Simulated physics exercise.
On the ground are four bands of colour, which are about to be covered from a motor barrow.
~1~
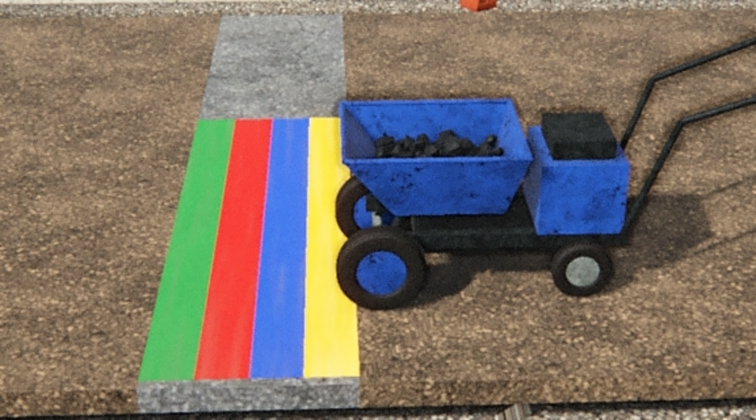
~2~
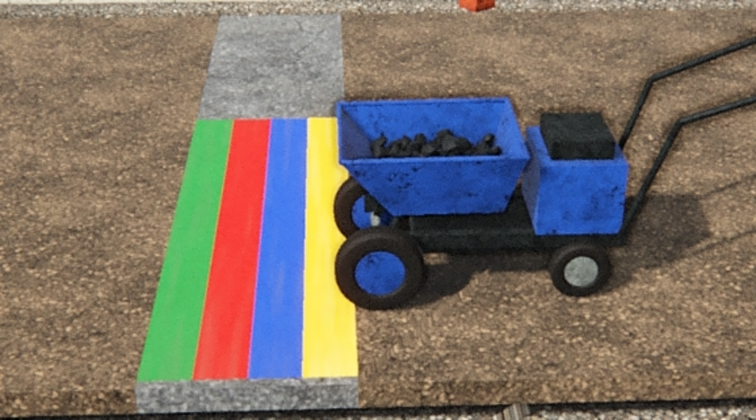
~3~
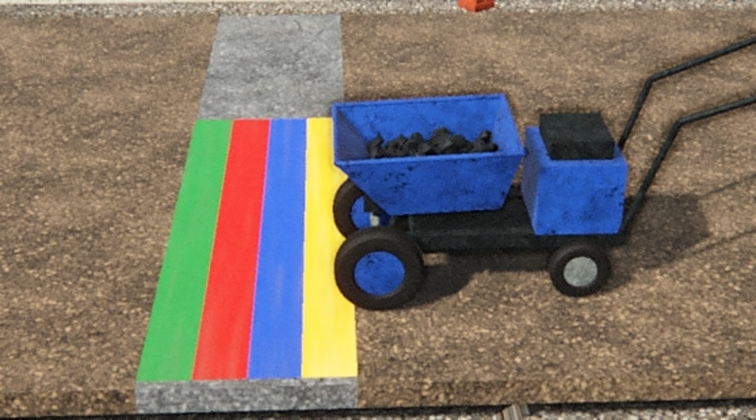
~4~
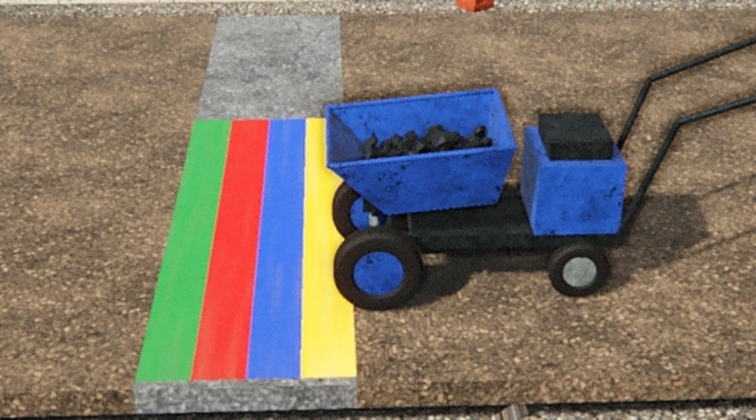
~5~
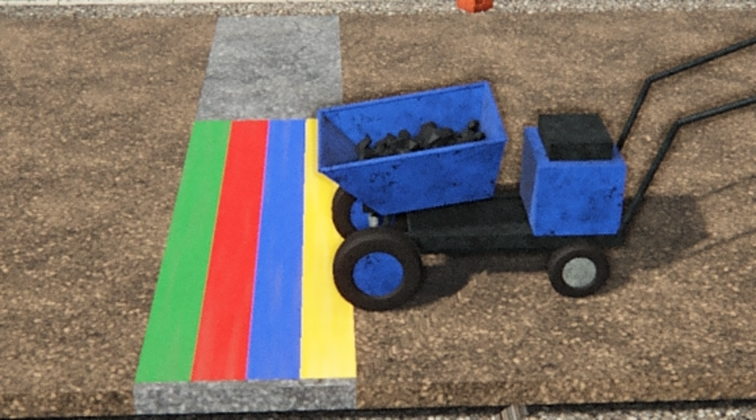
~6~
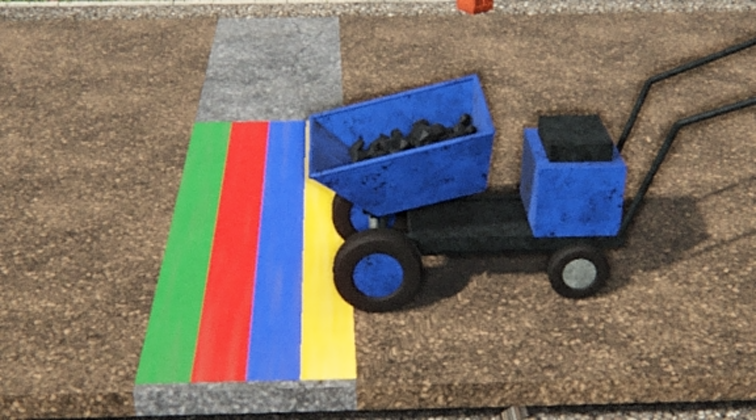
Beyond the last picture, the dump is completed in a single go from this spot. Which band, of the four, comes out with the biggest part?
The red band comes out ahead.
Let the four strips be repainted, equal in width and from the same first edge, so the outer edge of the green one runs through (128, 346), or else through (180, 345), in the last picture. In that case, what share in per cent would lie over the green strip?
Shares: 30 %; then 40 %.
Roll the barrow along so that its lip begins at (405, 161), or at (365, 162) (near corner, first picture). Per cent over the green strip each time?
About 10 percent at the first place and about 10 percent at the second.
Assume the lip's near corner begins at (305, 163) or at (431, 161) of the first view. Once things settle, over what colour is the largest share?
For the first spot it is the green one, for the second the blue strip.
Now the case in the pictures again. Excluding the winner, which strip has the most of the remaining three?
The next one is the green one.
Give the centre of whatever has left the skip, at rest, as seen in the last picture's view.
Near (215, 274), more or less.
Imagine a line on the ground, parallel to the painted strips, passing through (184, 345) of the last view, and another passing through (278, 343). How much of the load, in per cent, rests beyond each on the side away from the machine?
Close to 30 per cent, then close to 100 per cent.
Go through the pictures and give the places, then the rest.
In the first frame, lip of the skip at (344, 162), level; top of the load at (432, 153), lumps of coal; yellow strip at (331, 335); blue strip at (279, 336); red strip at (227, 337); green strip at (174, 338).
In the second frame, lip of the skip at (341, 163), level; top of the load at (442, 156).
In the third frame, lip of the skip at (336, 164), tipped barely; top of the load at (438, 154).
In the fourth frame, lip of the skip at (329, 167), tipped a little; top of the load at (447, 153).
In the fifth frame, lip of the skip at (320, 171), tipped a little; top of the load at (445, 161).
In the sixth frame, lip of the skip at (311, 177), tipped a little; top of the load at (432, 147); yellow strip at (328, 337); blue strip at (276, 338); red strip at (223, 340); green strip at (171, 341).
Soon after the last picture, skip tipped steeply; all in the skip.
A little later, skip tipped steeply; most in the skip; a small part over the red strip; a small part over the green strip.
Later still, skip tipped right over; a small part in the skip; a stray few over the blue strip; about half over the red strip; about a quarter over the green strip; a small part off the paint.
By the end, skip tipped right over; a small part in the skip; none over the yellow strip; a small part over the blue strip; about half over the red strip; about a quarter over the green strip; a small part off the paint.
